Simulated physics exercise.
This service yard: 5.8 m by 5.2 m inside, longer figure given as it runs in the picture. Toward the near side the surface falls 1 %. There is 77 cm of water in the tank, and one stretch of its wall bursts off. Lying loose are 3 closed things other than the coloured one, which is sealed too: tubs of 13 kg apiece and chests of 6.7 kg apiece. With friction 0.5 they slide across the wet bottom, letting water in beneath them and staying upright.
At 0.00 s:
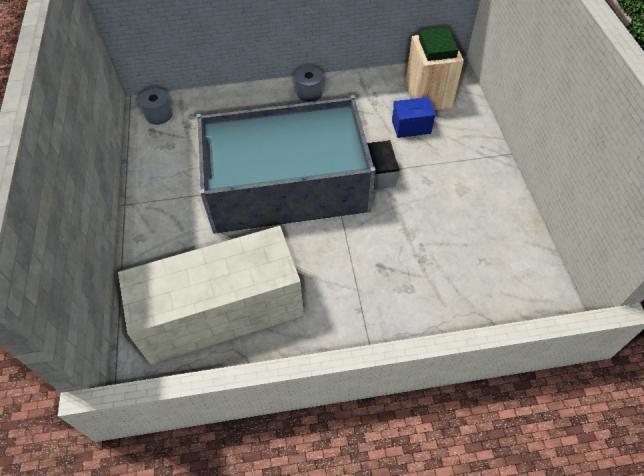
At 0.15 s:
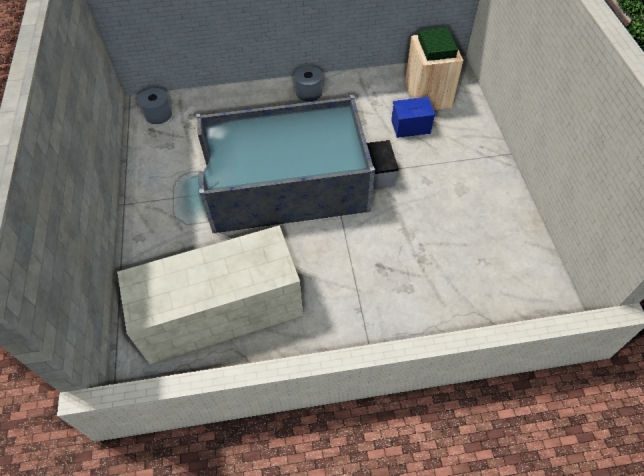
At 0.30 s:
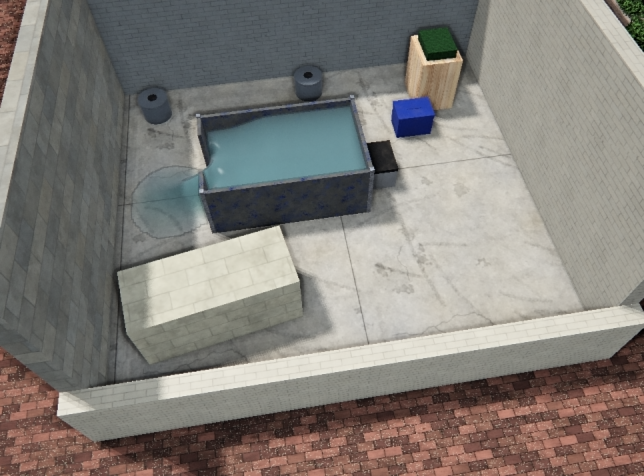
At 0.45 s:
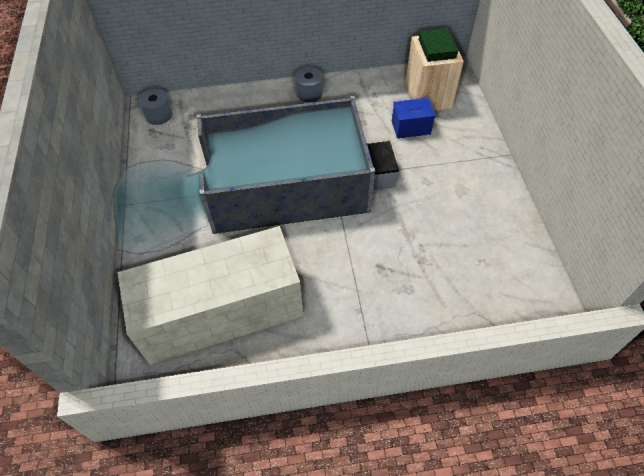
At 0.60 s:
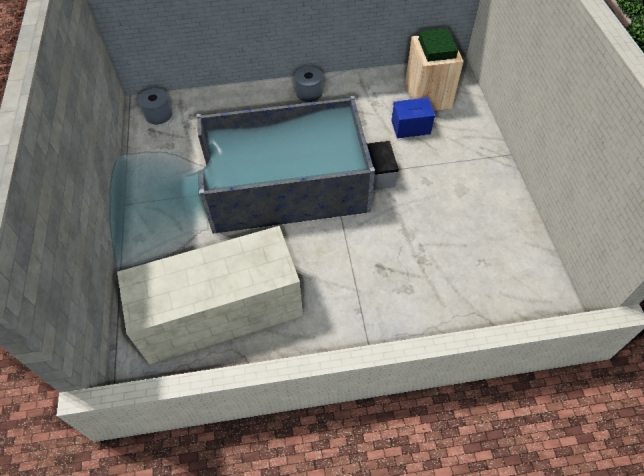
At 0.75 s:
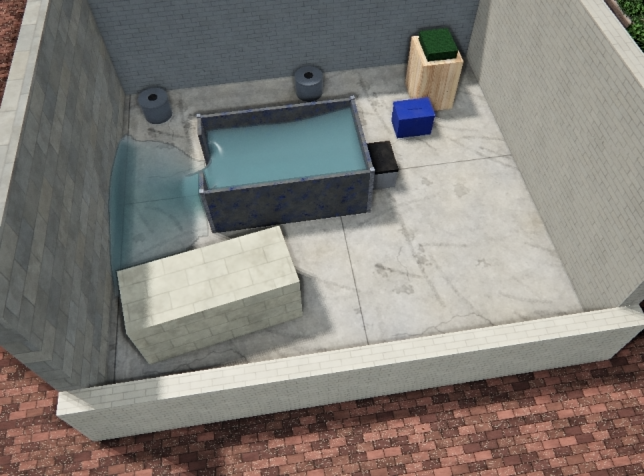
In a walled yard, water pours from the tank's left side and spreads across the floor.
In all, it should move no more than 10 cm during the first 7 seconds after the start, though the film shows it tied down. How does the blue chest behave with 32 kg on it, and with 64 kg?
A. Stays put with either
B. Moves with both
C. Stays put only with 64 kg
Answer: A.
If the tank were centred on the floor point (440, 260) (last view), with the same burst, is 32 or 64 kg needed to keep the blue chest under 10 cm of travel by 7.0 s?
Lab note - in that case: Lighter mass suffices.
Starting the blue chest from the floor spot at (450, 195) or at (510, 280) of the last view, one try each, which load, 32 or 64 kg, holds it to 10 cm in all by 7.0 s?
Light one suffices, then light one suffices.
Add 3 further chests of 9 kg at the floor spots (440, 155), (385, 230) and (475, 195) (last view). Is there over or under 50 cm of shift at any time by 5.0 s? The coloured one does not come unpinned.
One after another they come out within the mark, beyond the mark, within the mark.
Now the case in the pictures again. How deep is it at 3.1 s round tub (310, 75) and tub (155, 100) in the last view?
Around 6 cm and 7 cm.
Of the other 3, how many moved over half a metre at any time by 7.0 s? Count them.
2.
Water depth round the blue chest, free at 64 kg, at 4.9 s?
Close to 6 cm deep.
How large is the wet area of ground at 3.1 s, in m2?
The covered patch comes to about 17 m2.
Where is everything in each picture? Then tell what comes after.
In the first picture, the blue chest at (414, 108), on the bottom; 2.7 m2 under water; 0 of 4 have shifted.
In the second picture, the blue chest at (414, 108), on the bottom; water covers 3.2 m2; 0 of 4 have shifted.
In the third picture, the blue chest at (414, 108) rests on the ground; 3.9 m2 under water; 0 of 4 have shifted.
In the fourth picture, the blue chest at (414, 108) rests on the ground; water covers 4.5 m2; 0 of 4 have shifted.
In the fifth picture, the blue chest at (414, 108) rests on the ground; water covers 4.9 m2; 0 of 4 have shifted.
In the sixth picture, the blue chest at (414, 108) rests on the ground; water covers 5.3 m2; 0 of 4 have shifted.
After 1.4 s the blue chest would be 0 cm from its start with 32 kg and 0 cm from its start with 64 kg; 0 cm of water round it then.
After 3.1 s the blue chest would be 0 cm from its start with 32 kg and 0 cm from its start with 64 kg; 0 cm of water round it then.
After 4.9 s the blue chest would be 2 cm from its start with 32 kg and 0 cm from its start with 64 kg; 6 cm of water round it then.
After 7.0 s the blue chest would be 2 cm from its start with 32 kg and 0 cm from its start with 64 kg; 6 cm of water round it then.
